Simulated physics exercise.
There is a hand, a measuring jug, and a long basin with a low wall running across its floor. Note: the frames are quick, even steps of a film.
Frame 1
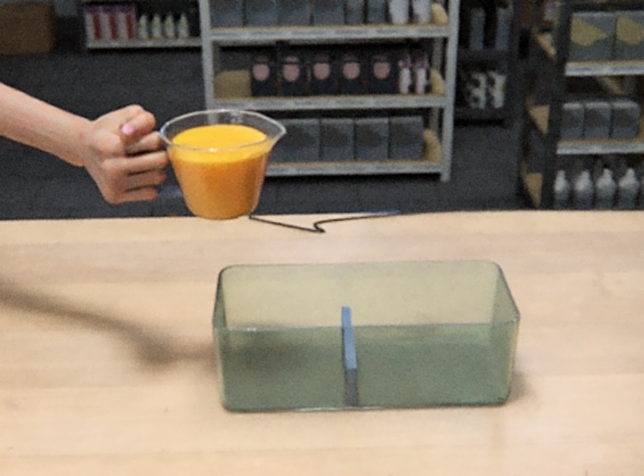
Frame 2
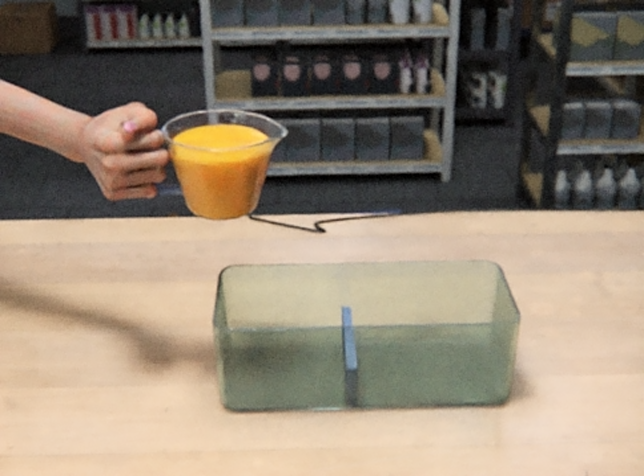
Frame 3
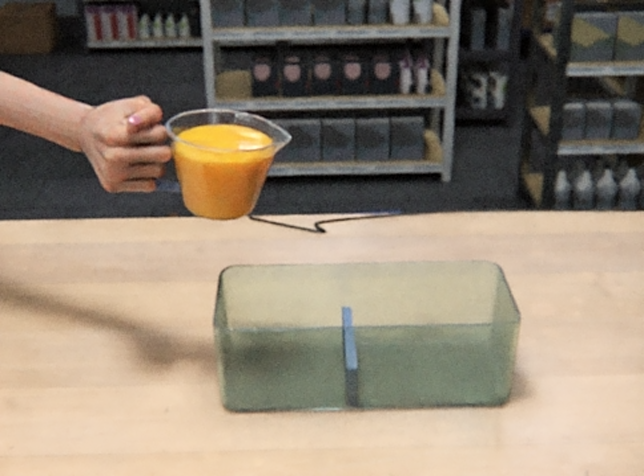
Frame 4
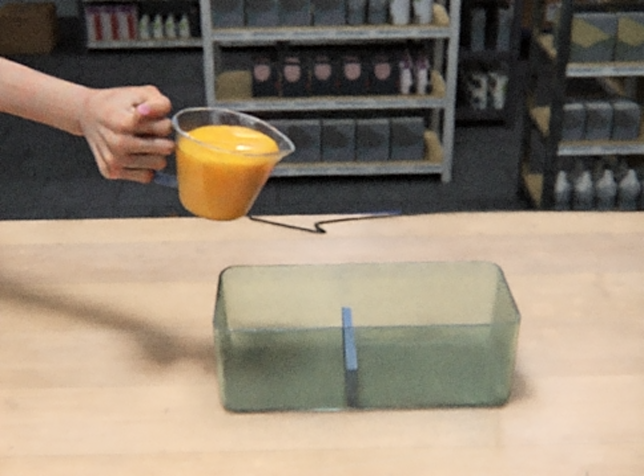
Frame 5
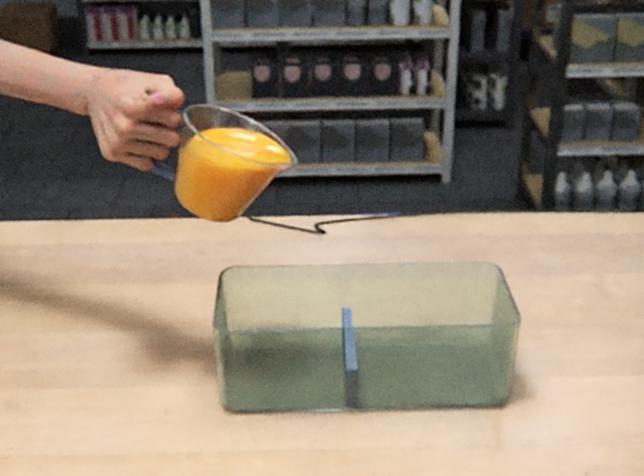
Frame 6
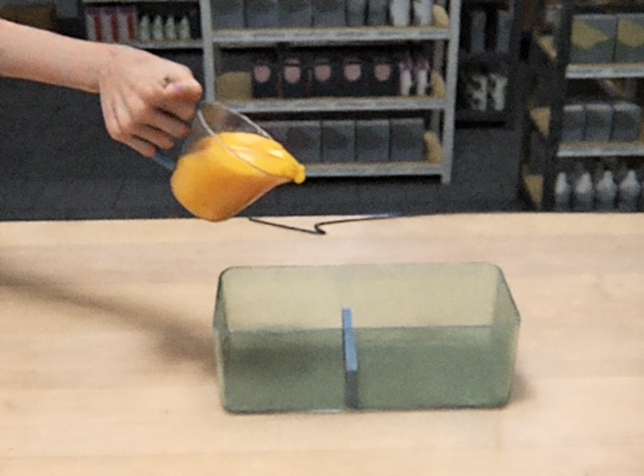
The footage shows a hand holding a clear measuring jug of orange liquid above a wooden table with a greenish, divided basin, then tilting it steadily to the right until the liquid reaches the spout and begins to emerge.
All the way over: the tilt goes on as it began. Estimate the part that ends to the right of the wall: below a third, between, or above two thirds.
The right of the wall is going to lack a full third.
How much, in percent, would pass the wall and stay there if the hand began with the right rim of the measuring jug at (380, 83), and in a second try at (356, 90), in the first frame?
Roughly 85 per cent, and 85 per cent.
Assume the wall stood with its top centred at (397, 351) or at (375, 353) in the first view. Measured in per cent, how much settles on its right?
I'd expect near 15 percent the first time and near 15 percent the next.
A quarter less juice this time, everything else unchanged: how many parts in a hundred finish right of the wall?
Roughly 5 %.
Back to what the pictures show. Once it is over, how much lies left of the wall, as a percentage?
Some 75 parts in a hundred.
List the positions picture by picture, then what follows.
The first picture shows tilt 0°; pouring edge (286, 130); surface from (170, 141) to (271, 139); the long basin's rim runs from (217, 298) to (509, 291); the wall's top is at (349, 337).
The second picture shows tilt 2°; pouring edge (287, 132); surface from (171, 140) to (272, 140).
The third picture shows tilt 7°; pouring edge (291, 137); surface from (173, 138) to (275, 142).
The fourth picture shows tilt 15°; pouring edge (295, 147); surface from (178, 138) to (281, 146).
The fifth picture shows tilt 25°; pouring edge (298, 161); surface from (183, 141) to (290, 152).
The sixth picture shows tilt 38°; pouring edge (298, 177); surface from (183, 151) to (292, 164); 4 per cent is over the edge.
A moment on, the measuring jug is tipped right over and 20 per cent is still to pour, 28 is left of the wall and 16 right of it.
Next, the measuring jug is tipped right over and 0 per cent is still to pour, 75 is left of the wall and 18 right of it.
Then the measuring jug is tipped right over and 0 per cent is still to pour, 73 is left of the wall and 22 right of it.
Later the measuring jug is tipped right over and 0 per cent is still to pour, 73 is left of the wall and 23 right of it.
In the end 73 per cent lies left of the wall, 23 right of it and 4 outside.
